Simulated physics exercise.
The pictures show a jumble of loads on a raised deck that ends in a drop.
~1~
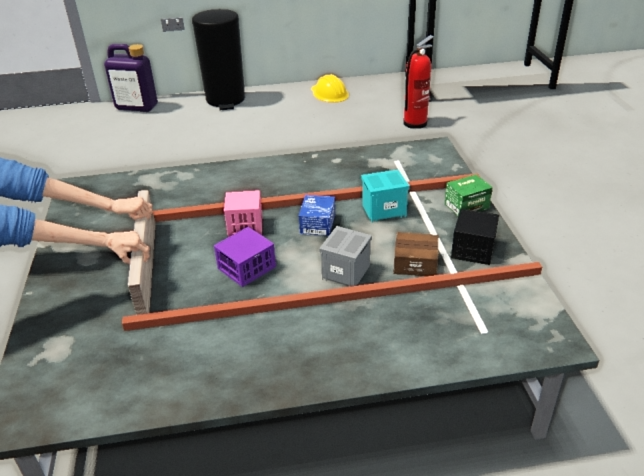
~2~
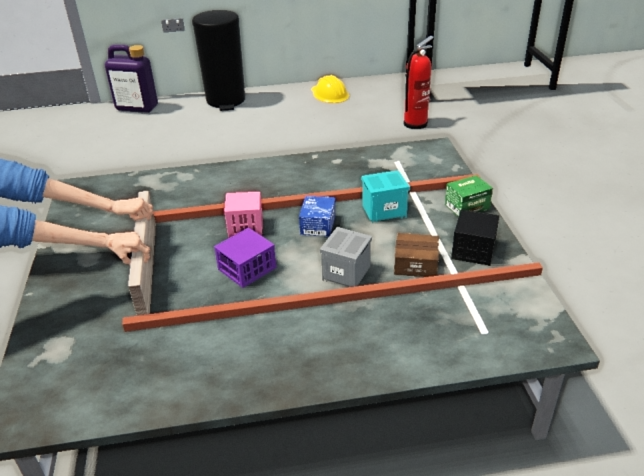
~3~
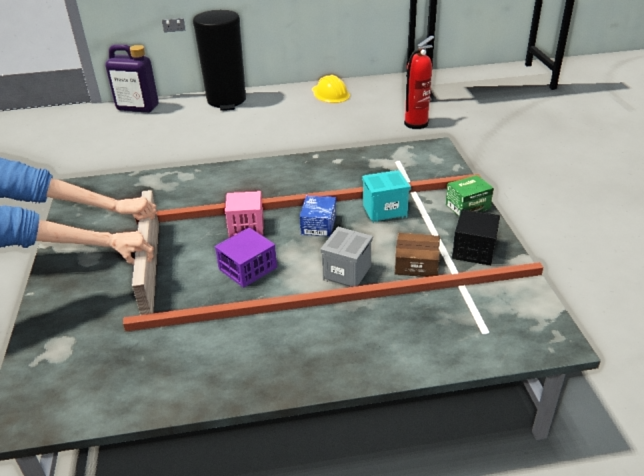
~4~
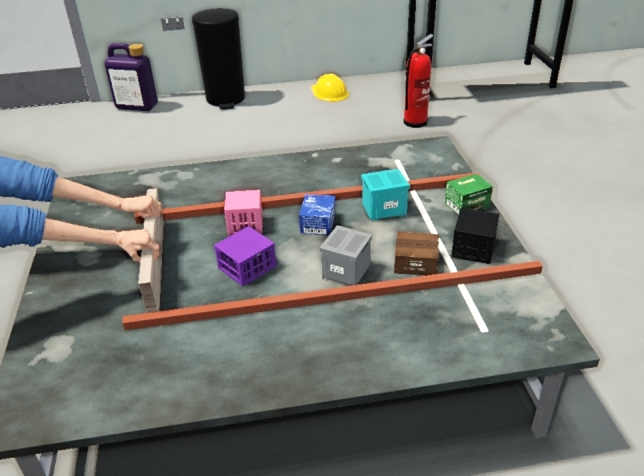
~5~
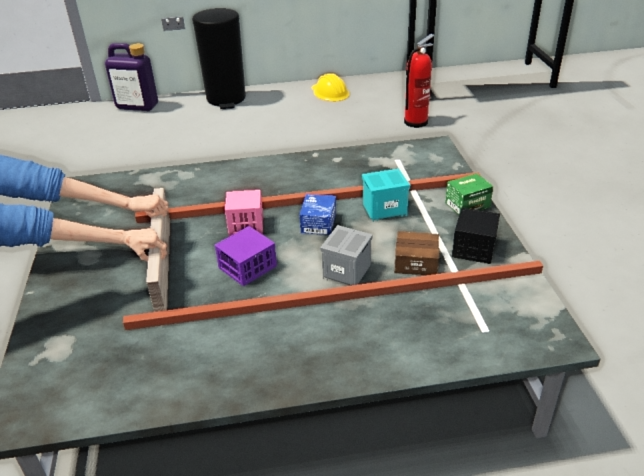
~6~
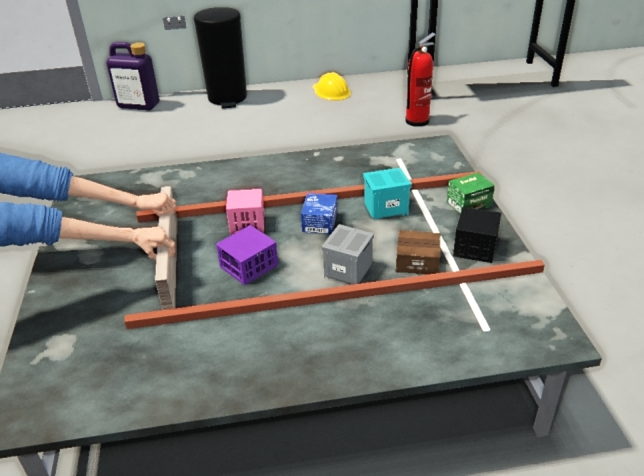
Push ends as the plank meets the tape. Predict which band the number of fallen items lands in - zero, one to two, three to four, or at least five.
The number that fall lands in the band three to four.
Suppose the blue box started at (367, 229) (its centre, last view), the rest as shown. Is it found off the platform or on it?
In that case it never drops.
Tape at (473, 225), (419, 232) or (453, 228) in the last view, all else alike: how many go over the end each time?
Going through them in order, you'd see 6, 3 and 5.
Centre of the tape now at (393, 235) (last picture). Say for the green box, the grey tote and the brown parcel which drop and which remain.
I'd say the green box gets knocked off, the grey tote stays aboard and the brown parcel stays aboard.
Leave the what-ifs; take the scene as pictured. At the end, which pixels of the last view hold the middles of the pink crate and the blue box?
In the last picture the pink crate sits at (437, 189) while the blue box sits at (470, 194).
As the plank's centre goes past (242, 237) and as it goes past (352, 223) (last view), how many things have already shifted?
The first number is 2, the next one 7.
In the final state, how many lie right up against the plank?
I count 2 of them.
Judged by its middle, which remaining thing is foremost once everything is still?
Nearest at the end: The grey tote.
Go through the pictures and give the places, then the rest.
Green box (468, 196); black crate (475, 236); brown parcel (416, 254); plank (143, 251); tape (433, 232), in the first frame.
Black crate (475, 237); pink crate (244, 215), in the second frame.
Brown parcel (417, 255); plank (147, 251), in the third frame.
Green box (469, 195); blue box (318, 214), in the fourth frame.
Black crate (476, 235); purple crate (246, 256), in the fifth frame.
Green box (470, 194); black crate (477, 235); brown parcel (418, 252); plank (168, 246); tape (435, 230), in the sixth frame.
Soon after, none off yet; green box at rest near (470, 194); black crate at rest near (477, 235); brown parcel at rest near (418, 252).
Then, none off yet; green box at rest near (470, 194); black crate at rest near (478, 234); brown parcel moved a little near (434, 250).
Further on, none off yet; green box moved about its own width near (496, 192); black crate tipped a little near (534, 226); brown parcel moved well along near (497, 240).
By the end, the number that fall off is three or four; fallen, turquoise tote, brown parcel, black crate and green box.
